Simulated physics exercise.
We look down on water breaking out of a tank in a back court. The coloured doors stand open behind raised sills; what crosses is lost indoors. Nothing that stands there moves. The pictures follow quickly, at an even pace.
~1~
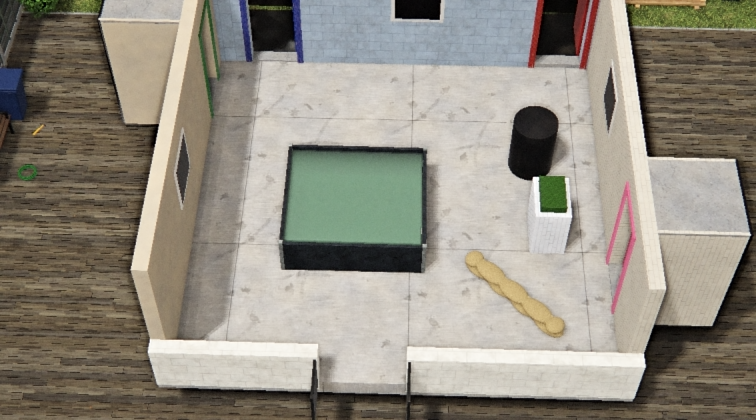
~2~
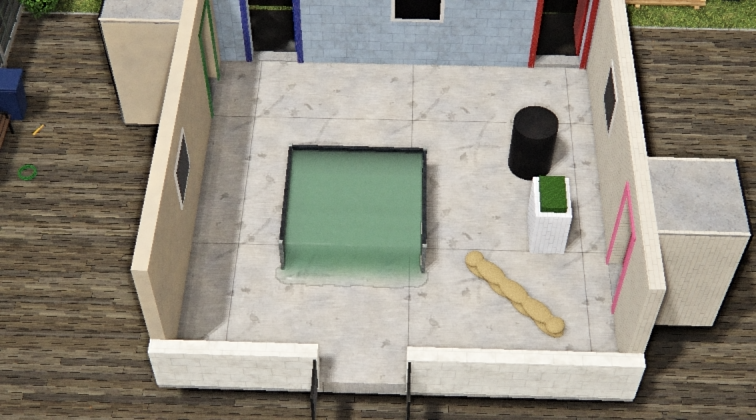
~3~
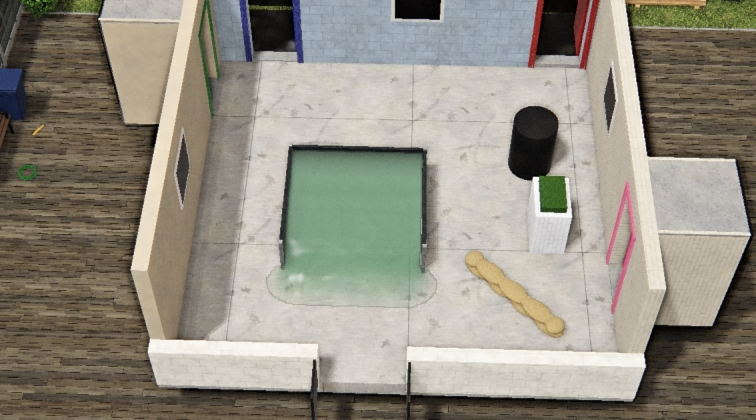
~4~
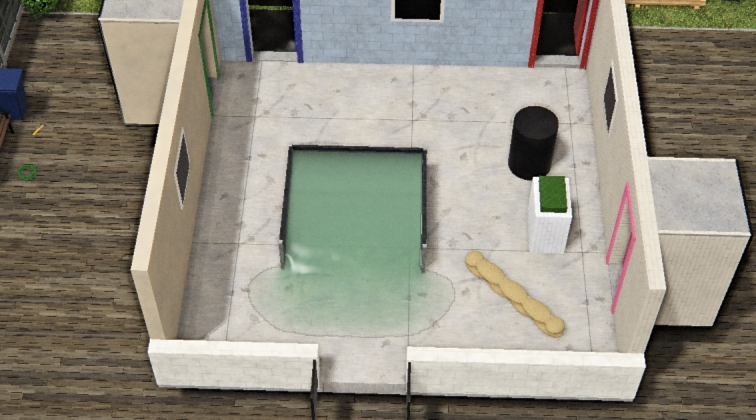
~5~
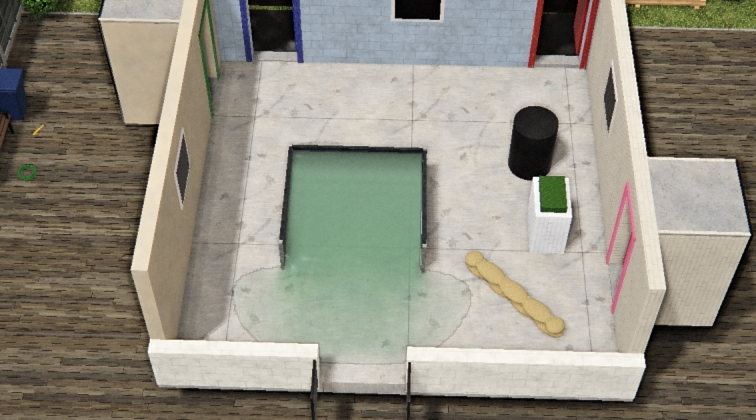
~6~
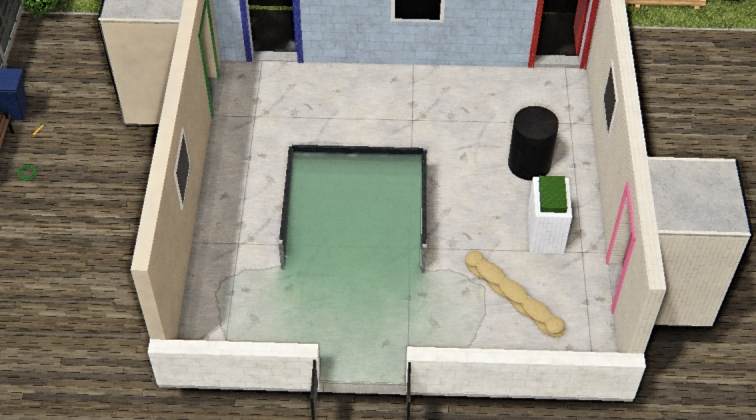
In a walled back court seen from above, a dark-edged tank of still green water sits on pale paving. Its near side opens and water pours out toward the front wall, spreading in a widening rounded sheet, then reaches the gap in that wall and fans out left and right.
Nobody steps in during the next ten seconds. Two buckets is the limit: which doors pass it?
The green door holds within the limit; the blue door floods; the pink door holds within the limit; the red door holds within the limit.
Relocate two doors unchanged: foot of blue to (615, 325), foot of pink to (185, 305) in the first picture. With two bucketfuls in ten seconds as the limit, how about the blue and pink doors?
Then: The blue door goes over; the pink door floods.
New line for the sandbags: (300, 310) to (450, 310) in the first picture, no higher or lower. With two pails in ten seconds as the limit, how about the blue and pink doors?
Then: The blue one floods, the pink one goes over.
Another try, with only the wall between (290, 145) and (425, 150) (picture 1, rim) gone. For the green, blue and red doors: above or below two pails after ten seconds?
My reading: Green door goes over; blue door lets more in; red door passes that mark.
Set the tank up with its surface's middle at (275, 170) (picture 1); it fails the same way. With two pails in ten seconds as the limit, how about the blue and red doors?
Blue door keeps below it, red door stays under.
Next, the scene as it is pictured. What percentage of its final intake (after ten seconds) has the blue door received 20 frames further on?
Near 0 in a hundred.
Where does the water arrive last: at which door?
Last comes the red-painted one.
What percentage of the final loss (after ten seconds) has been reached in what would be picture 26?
About 65 per cent.
A moment on, water covers 20 % of the floor; the green door not reached, the blue door not reached, the pink door not reached, the red door not reached.
Next, water covers 25 % of the floor; the green door not reached, the blue door not reached, the pink door not reached, the red door not reached.
Then, water covers 40 % of the floor; the green door not reached, the blue door not reached, the pink door wet at the sill, nothing in, the red door not reached.
Later, water covers 65 % of the floor; the green door wet at the sill, nothing in, the blue door over two buckets in, the pink door under two buckets in, the red door not reached.
In the end, water covers 90 % of the floor; the green door under two buckets in, the blue door far over two buckets in, the pink door under two buckets in, the red door wet at the sill, nothing in.
